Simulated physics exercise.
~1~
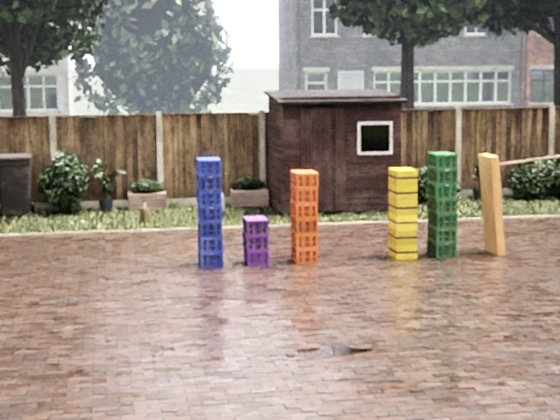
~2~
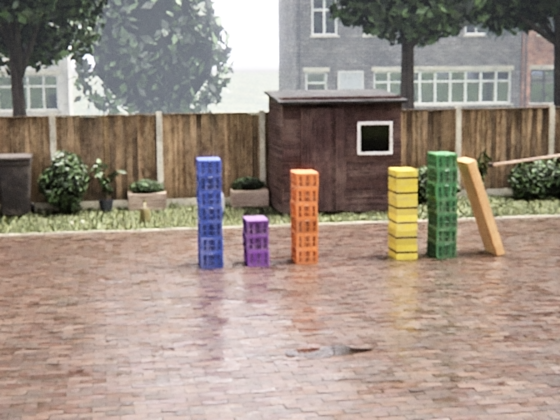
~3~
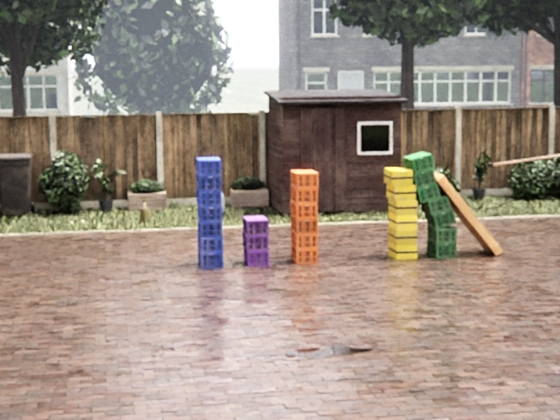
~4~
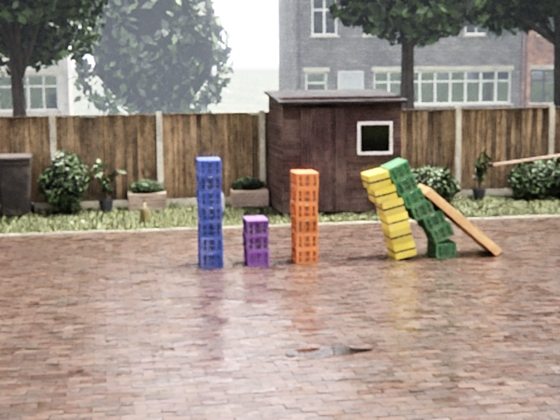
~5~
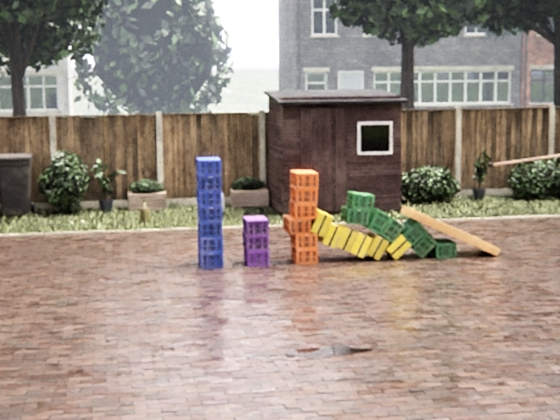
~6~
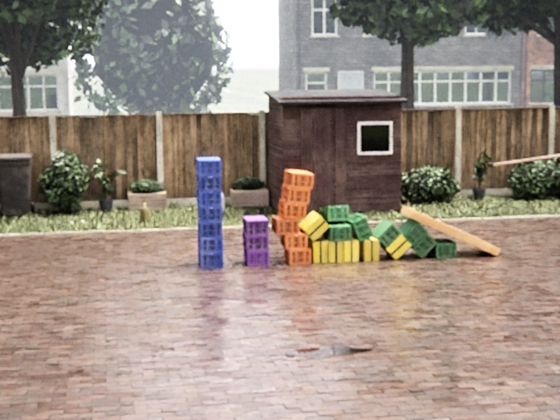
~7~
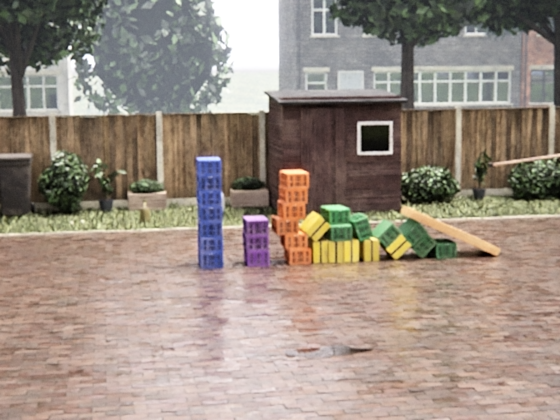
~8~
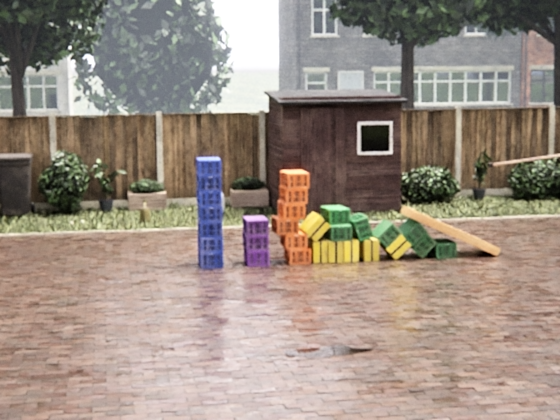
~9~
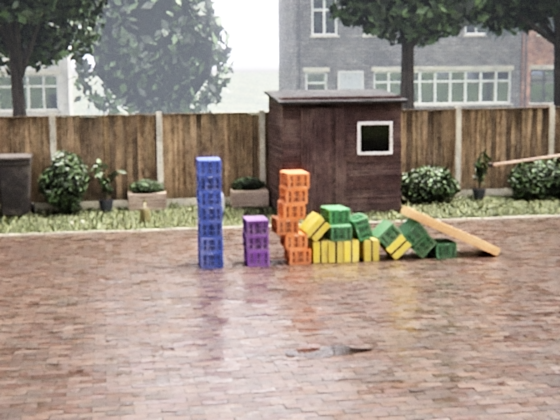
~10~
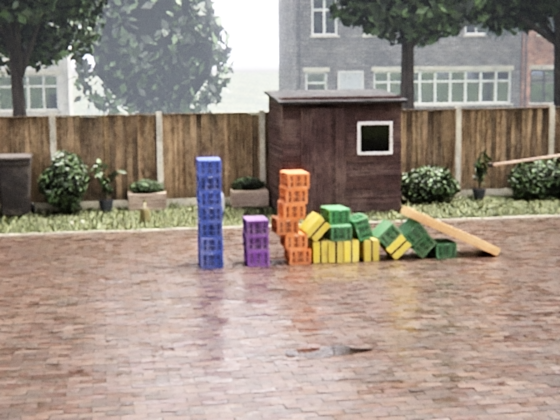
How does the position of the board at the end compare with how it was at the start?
At the start the board stands upright beside the green stack. By the end it is down on its side, lying at a low slant against the fallen crates.
